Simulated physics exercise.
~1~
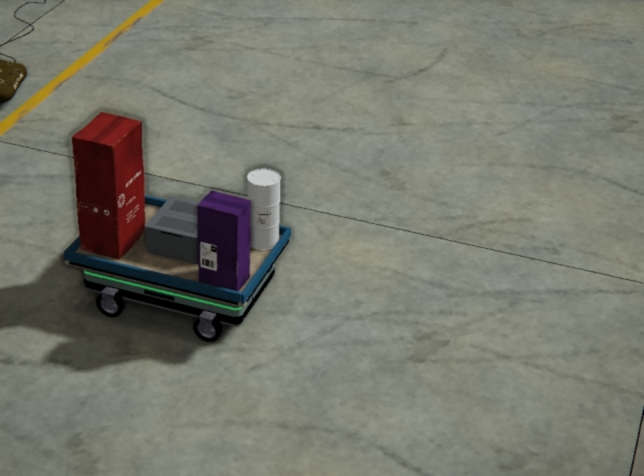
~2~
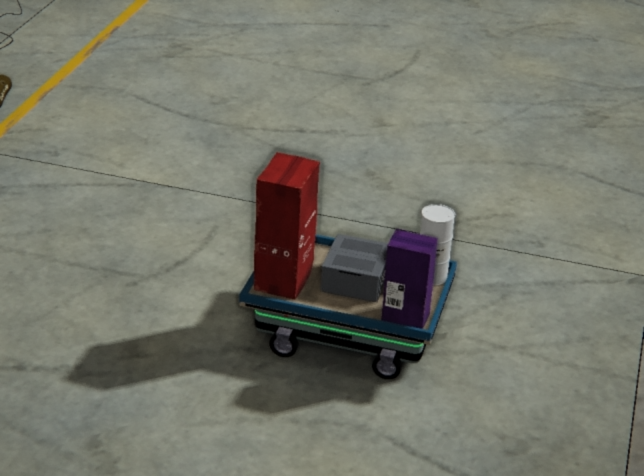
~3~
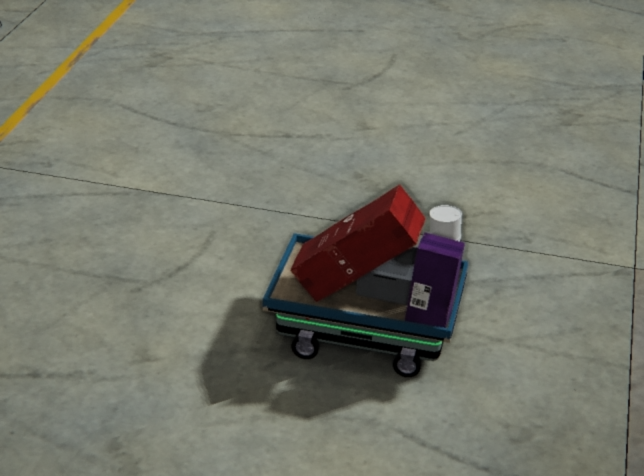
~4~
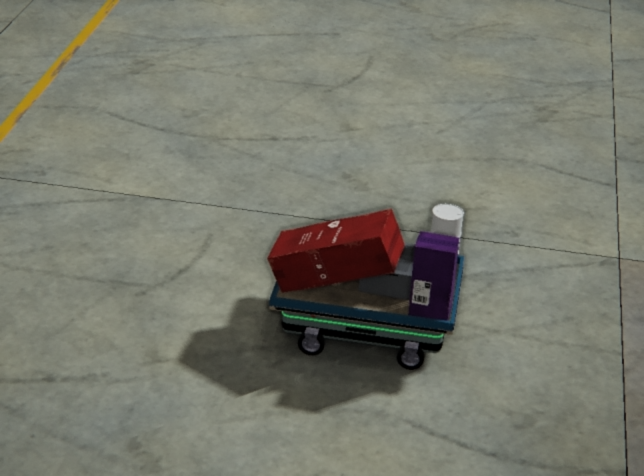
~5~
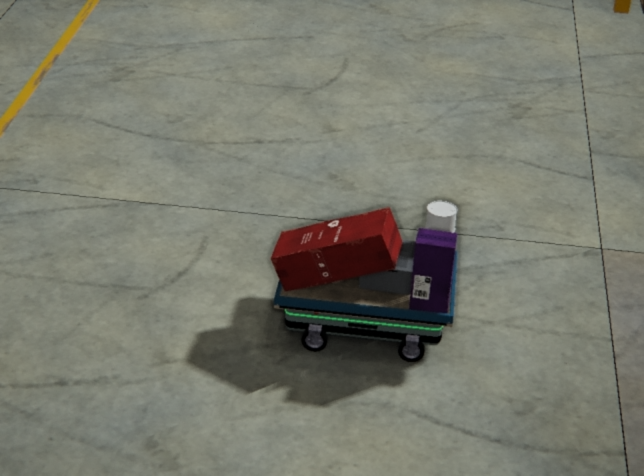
Concrete warehouse floor, a wheeled cart rolling right and halting, its tall red box toppling onto the grey tote, others staying aboard.
